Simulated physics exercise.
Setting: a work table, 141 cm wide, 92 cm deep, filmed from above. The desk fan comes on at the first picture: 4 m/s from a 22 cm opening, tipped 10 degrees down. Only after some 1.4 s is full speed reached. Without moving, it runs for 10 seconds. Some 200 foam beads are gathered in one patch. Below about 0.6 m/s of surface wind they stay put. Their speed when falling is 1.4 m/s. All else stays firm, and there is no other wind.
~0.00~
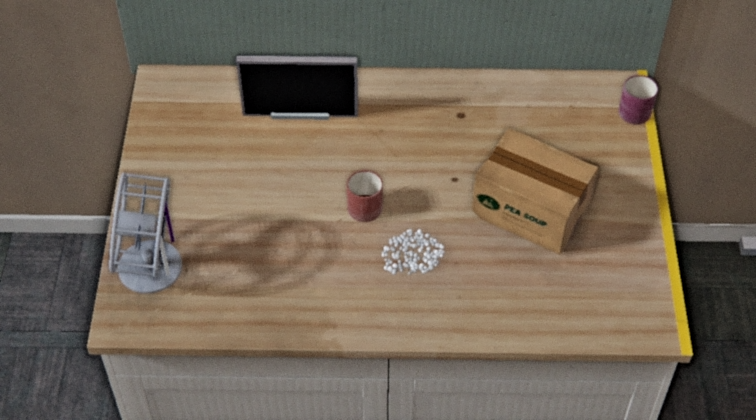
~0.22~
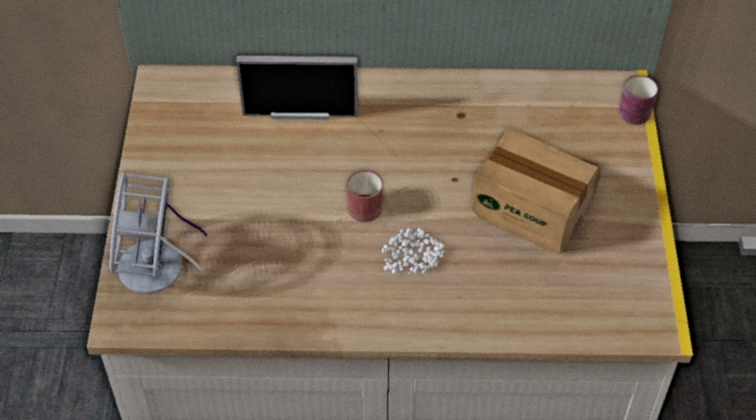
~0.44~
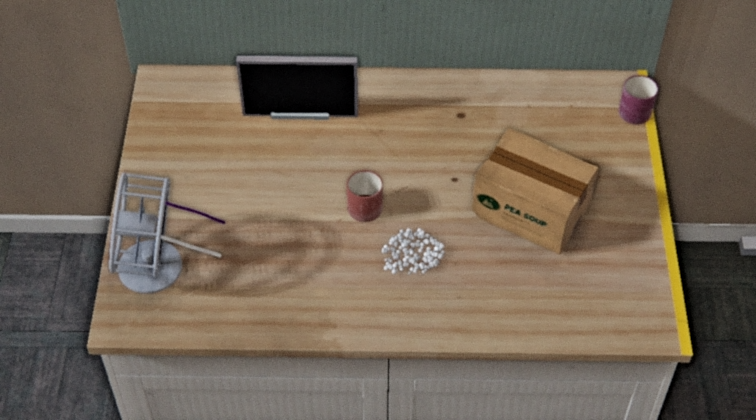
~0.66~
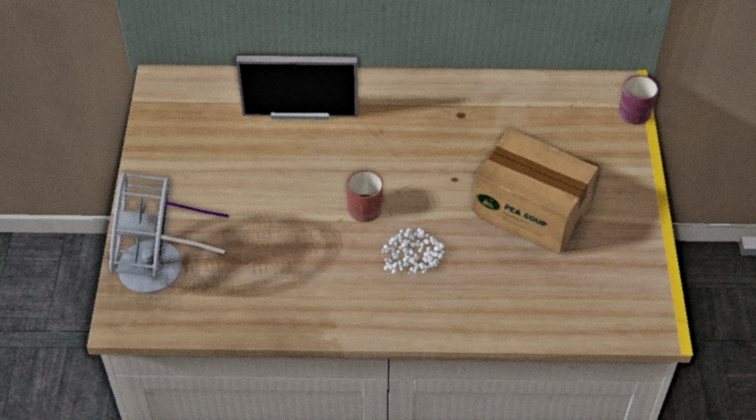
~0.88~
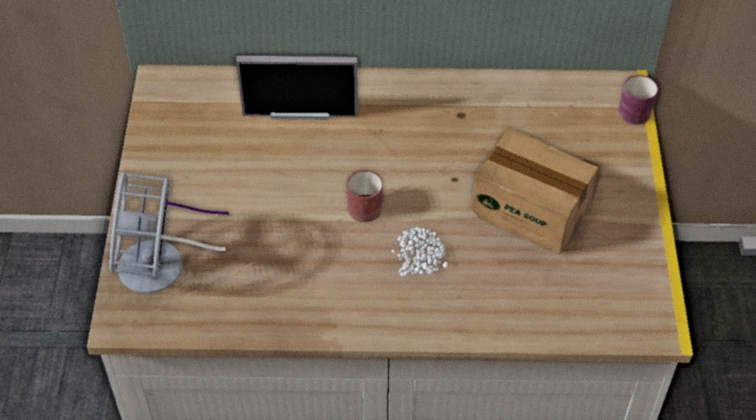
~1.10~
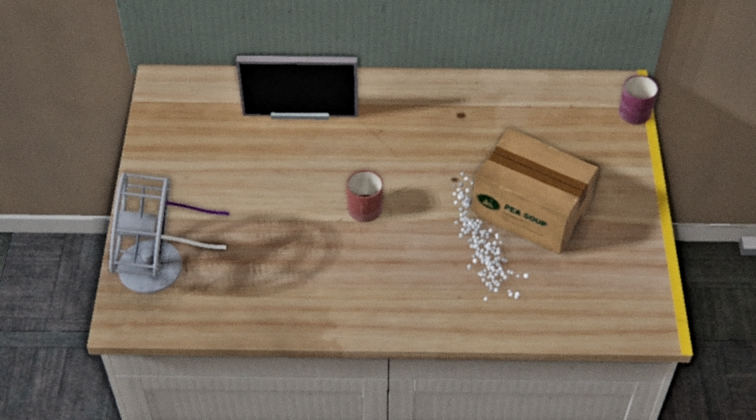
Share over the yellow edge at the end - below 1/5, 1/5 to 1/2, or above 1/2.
I'm guessing the proportion over that edge is a majority.
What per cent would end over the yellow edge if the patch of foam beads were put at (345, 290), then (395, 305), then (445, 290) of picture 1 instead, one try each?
Roughly 10 %, then 2 %, then 20 %.
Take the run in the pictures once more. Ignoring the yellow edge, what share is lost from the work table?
The share comes to some 4 per cent.
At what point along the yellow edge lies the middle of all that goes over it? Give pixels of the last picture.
I'd say roughly (681, 283).
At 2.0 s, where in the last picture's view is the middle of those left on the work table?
Approx. centre at (492, 75) px.
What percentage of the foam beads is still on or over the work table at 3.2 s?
Near 20 percent remain.
After 2.0 s, 22 % are on the move or not yet settled, 74 % are over the yellow edge; the middle of those still in play is near (492, 75).
After 3.2 s, 18 % are on the move or not yet settled, 78 % are over the yellow edge; the middle of those still in play is near (501, 70).
After 5.5 s, 14 % are on the move or not yet settled, 80 % are over the yellow edge; the middle of those still in play is near (512, 73).
After 10.0 s, at the end, 82 % are over the yellow edge.
